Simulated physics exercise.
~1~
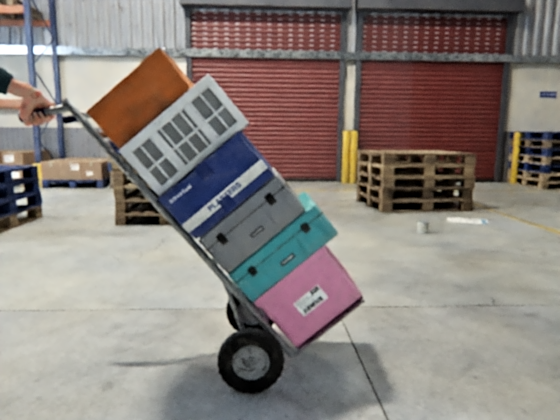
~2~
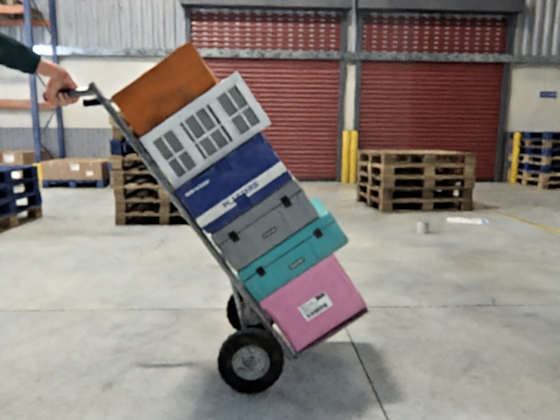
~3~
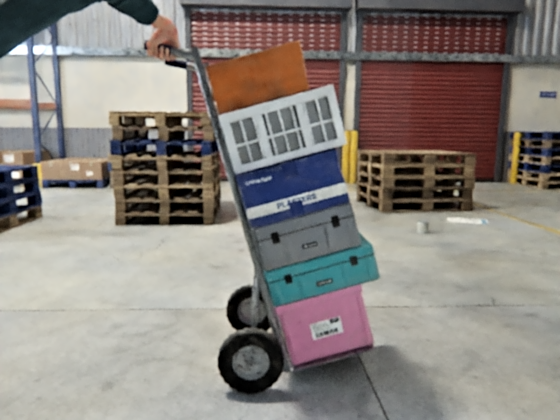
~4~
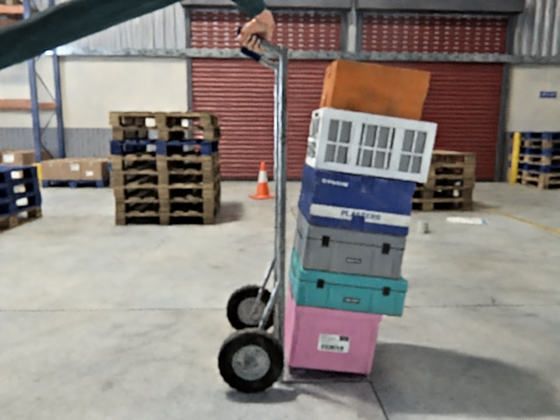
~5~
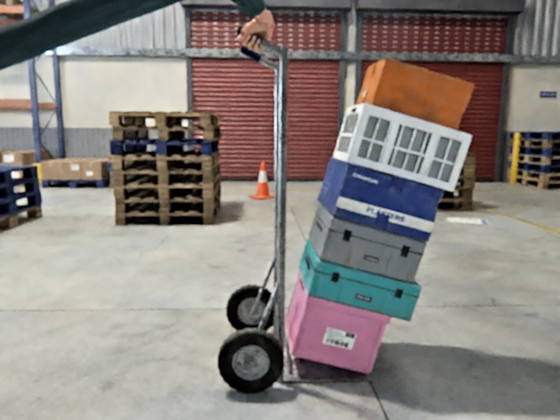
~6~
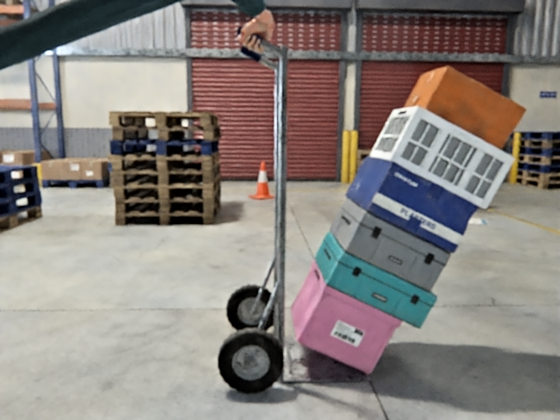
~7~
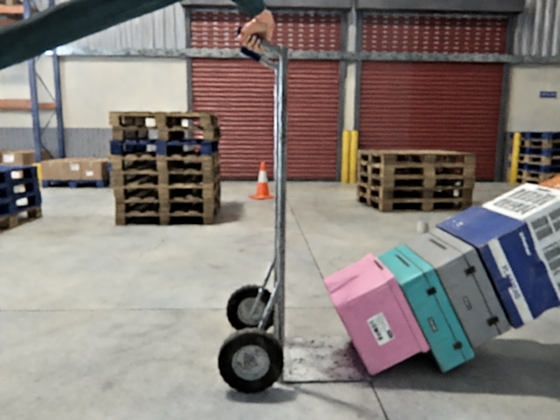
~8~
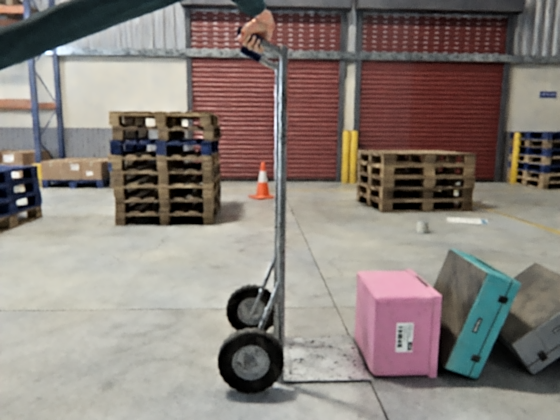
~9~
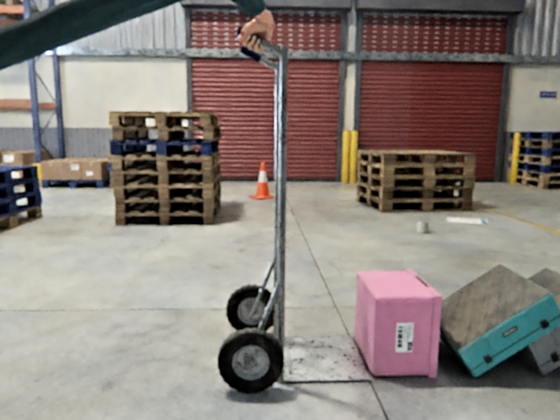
Stack of colourful boxes toppling right off a hand truck as a hand swings it upright, spilling across a warehouse floor.
